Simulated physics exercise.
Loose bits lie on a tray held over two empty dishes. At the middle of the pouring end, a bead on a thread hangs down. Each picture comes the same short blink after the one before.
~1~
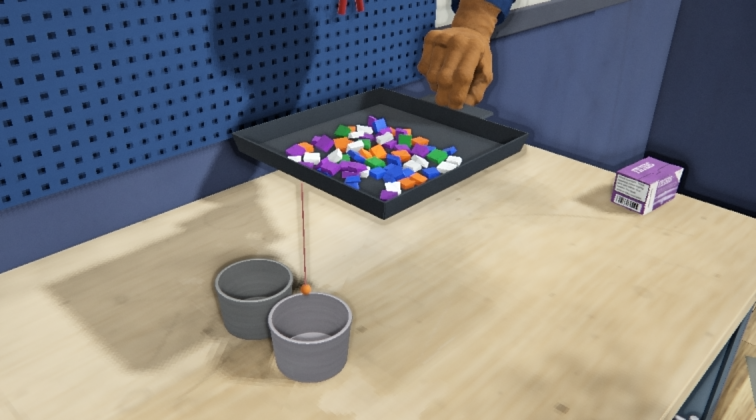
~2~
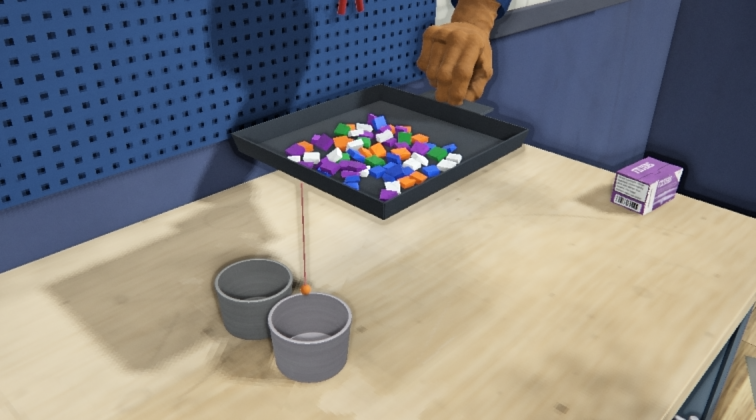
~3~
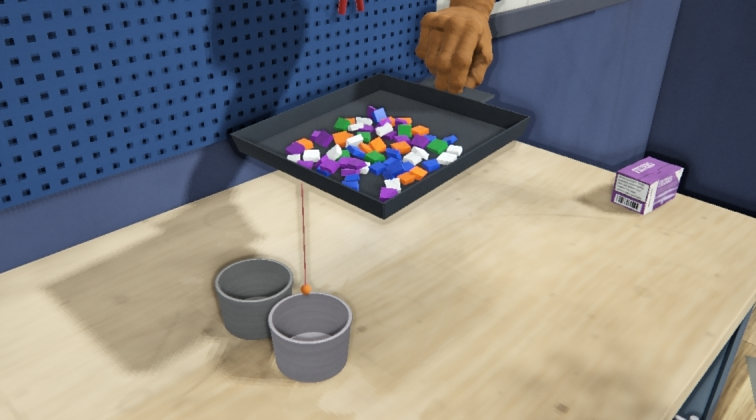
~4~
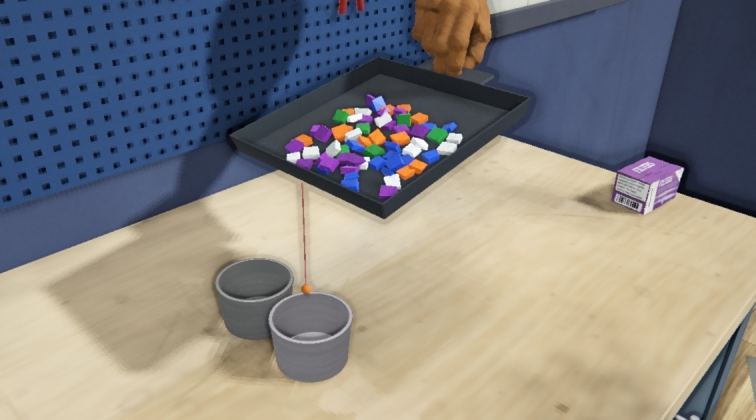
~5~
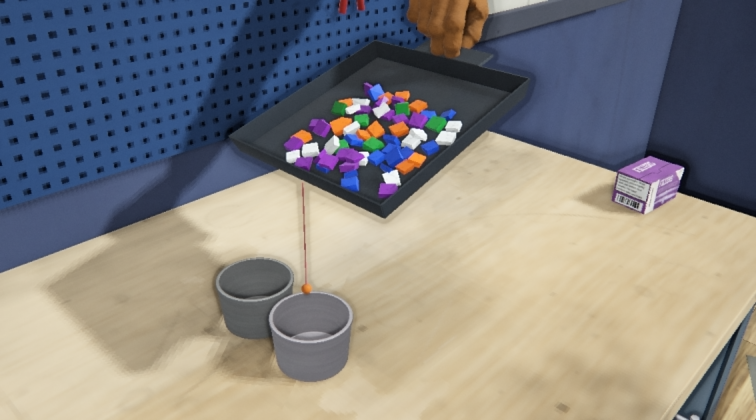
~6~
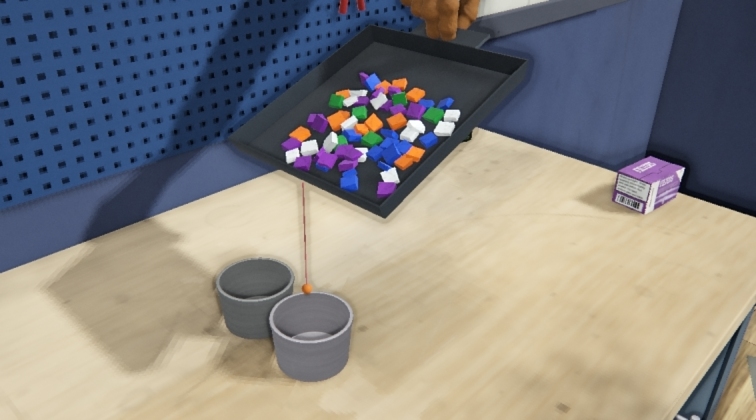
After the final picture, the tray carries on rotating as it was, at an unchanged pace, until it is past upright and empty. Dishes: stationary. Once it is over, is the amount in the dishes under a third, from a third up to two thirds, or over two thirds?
The amount is under a third.
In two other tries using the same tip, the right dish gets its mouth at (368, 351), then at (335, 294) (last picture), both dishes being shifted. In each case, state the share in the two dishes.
10 %, then 0 %.
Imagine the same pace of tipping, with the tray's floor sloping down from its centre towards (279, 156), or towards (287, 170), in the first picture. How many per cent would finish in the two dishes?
For the first aim it is 60 in a hundred, for the second 50 in a hundred.
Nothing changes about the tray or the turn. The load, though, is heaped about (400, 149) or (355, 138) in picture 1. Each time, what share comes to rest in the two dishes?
Respectively 20 and 20 in a hundred.
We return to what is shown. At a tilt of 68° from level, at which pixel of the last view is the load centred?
(313, 160).
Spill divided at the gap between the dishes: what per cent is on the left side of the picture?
It comes out at roughly 80 percent.
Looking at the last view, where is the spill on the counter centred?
Once everything settles, the pieces are centred near (241, 390).
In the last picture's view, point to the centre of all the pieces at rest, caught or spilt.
Centre at rest, last view: Approx. (253, 380).
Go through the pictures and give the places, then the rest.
Corners of the pouring end near (238, 133) and (385, 199), level; middle of the load near (366, 155), mosaic tiles; left dish near (226, 311); right dish near (281, 352); bead on its thread near (306, 290), in the first picture.
Corners of the pouring end near (238, 133) and (384, 199), level; middle of the load near (365, 153), in the second picture.
Corners of the pouring end near (237, 134) and (383, 199), tipped barely, level across its low end; middle of the load near (365, 149), in the third picture.
Corners of the pouring end near (236, 134) and (382, 200), tipped a little, level across its low end; middle of the load near (364, 142), in the fourth picture.
Corners of the pouring end near (235, 135) and (381, 200), tipped clearly, level across its low end; middle of the load near (363, 135), in the fifth picture.
Corners of the pouring end near (234, 136) and (379, 202), tipped clearly, level across its low end; middle of the load near (361, 129); left dish near (227, 310); right dish near (282, 351), in the sixth picture.
Shortly afterwards, tray tipped steeply; the whole lot on the tray.
Next, tray tipped past a quarter turn; the bulk on the tray; only a few in the right dish; a little in the left dish; a little outside both; only a few in the air.
Some moments later, tray tipped past a quarter turn; a little in the right dish; a little in the left dish; the bulk outside both.
In the end, tray tipped past a quarter turn; a little in the right dish; a little in the left dish; the bulk outside both.
